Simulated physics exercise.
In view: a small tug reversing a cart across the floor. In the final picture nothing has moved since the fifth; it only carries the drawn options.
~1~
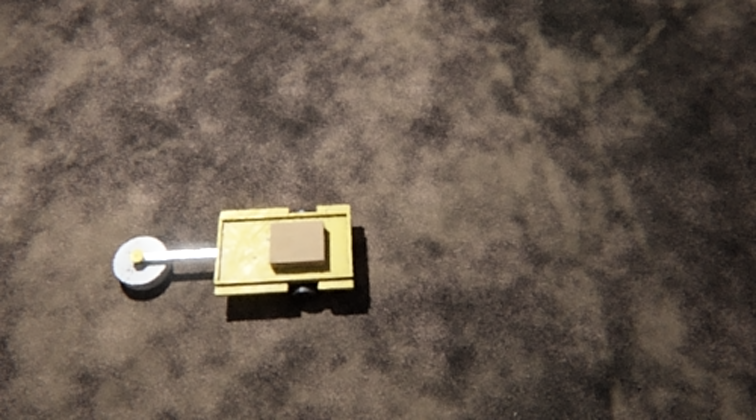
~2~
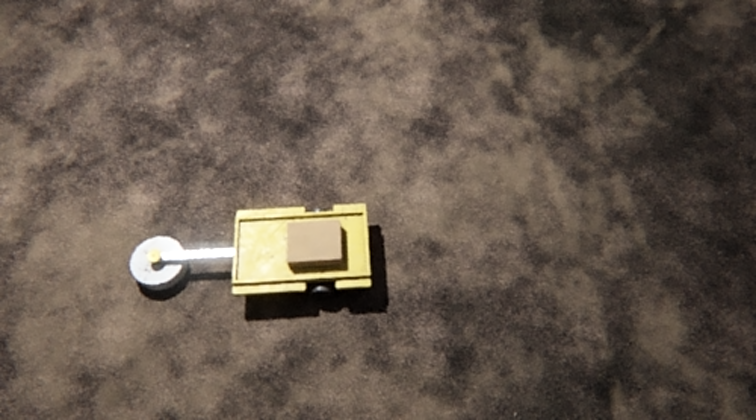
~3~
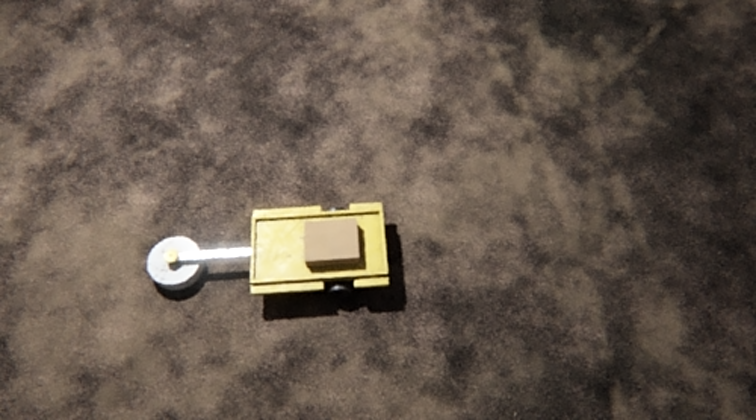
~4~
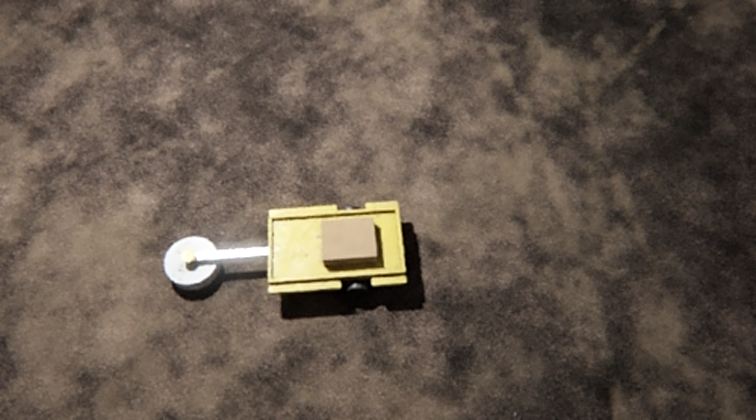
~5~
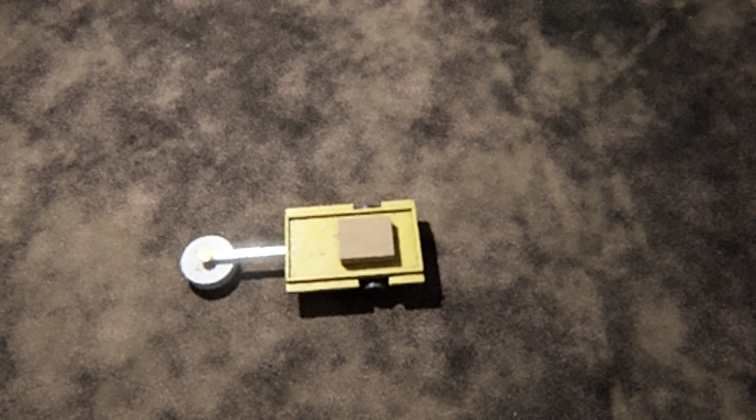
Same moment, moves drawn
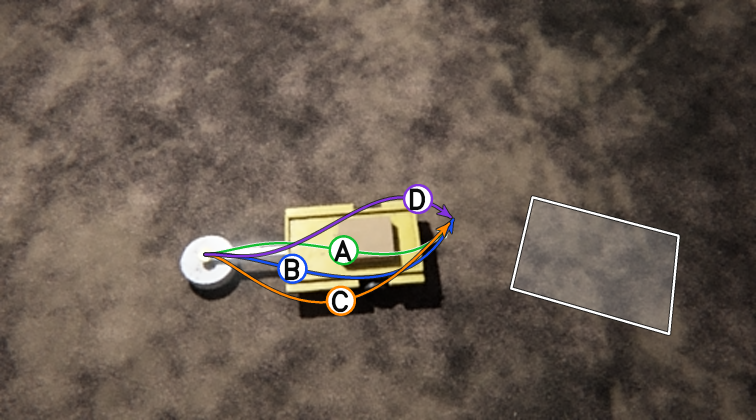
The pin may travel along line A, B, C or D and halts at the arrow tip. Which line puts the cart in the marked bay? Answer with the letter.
It should follow D.
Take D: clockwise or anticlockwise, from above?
On that route, clockwise.
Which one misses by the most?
Route C.
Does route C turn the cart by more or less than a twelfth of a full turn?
More than that.
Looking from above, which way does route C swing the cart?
It turns anticlockwise.
On the marked copy, A from (205, 254) via (334, 249) to (450, 224); B from (205, 254) via (342, 277) to (453, 219); C from (205, 254) via (331, 302) to (449, 224); D from (205, 254) via (338, 222) to (451, 217); the bay at (597, 262).
Taking D. A third of the way, robot (302, 248), cart (446, 235).
Two thirds of the way, robot (380, 208), cart (520, 236).
When it is over, robot (452, 226), cart (597, 259); the cart stands in the bay.
As for the rest, A leaves the cart at (597, 222), out of the bay; B leaves the cart at (578, 176), out of the bay; C leaves the cart at (547, 142), out of the bay.
